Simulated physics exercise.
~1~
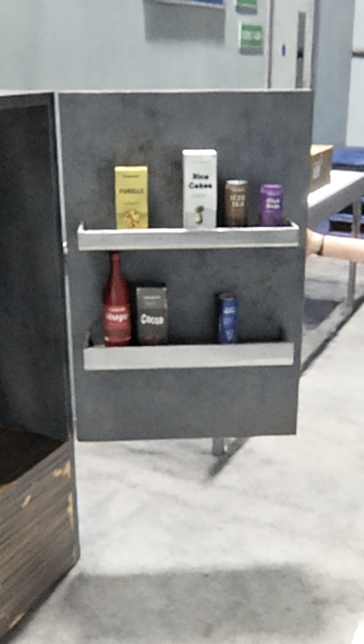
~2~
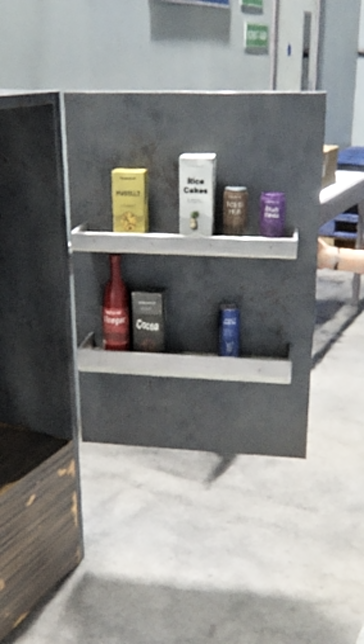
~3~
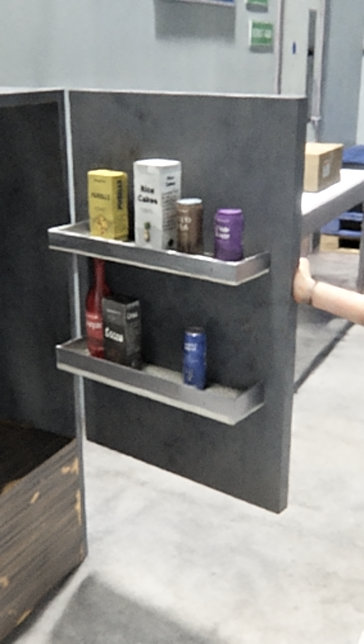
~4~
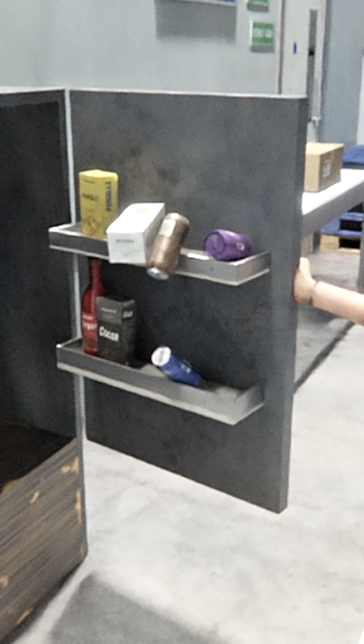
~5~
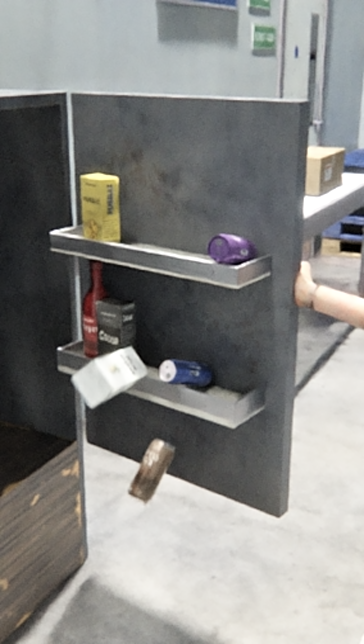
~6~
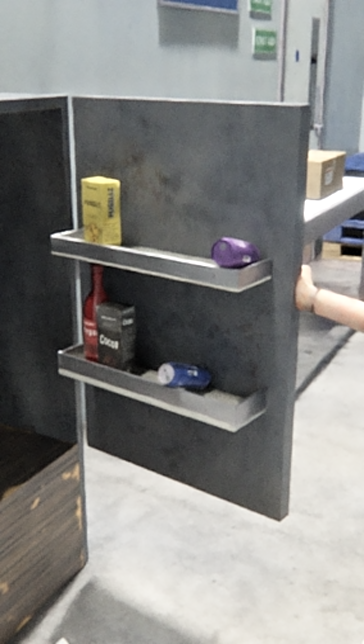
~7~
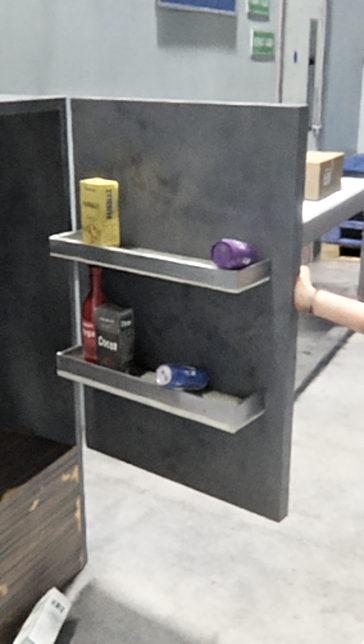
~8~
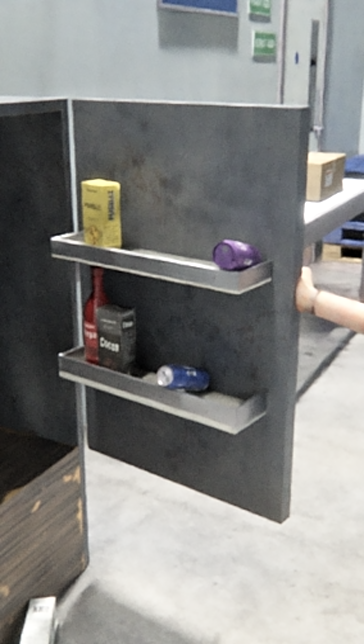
A gray locker door holding small groceries on two racks swung open until a hand stopped it, toppling several items. The white carton and brown can tumbled out toward the floor, while the purple and blue cans ended up lying on their racks.
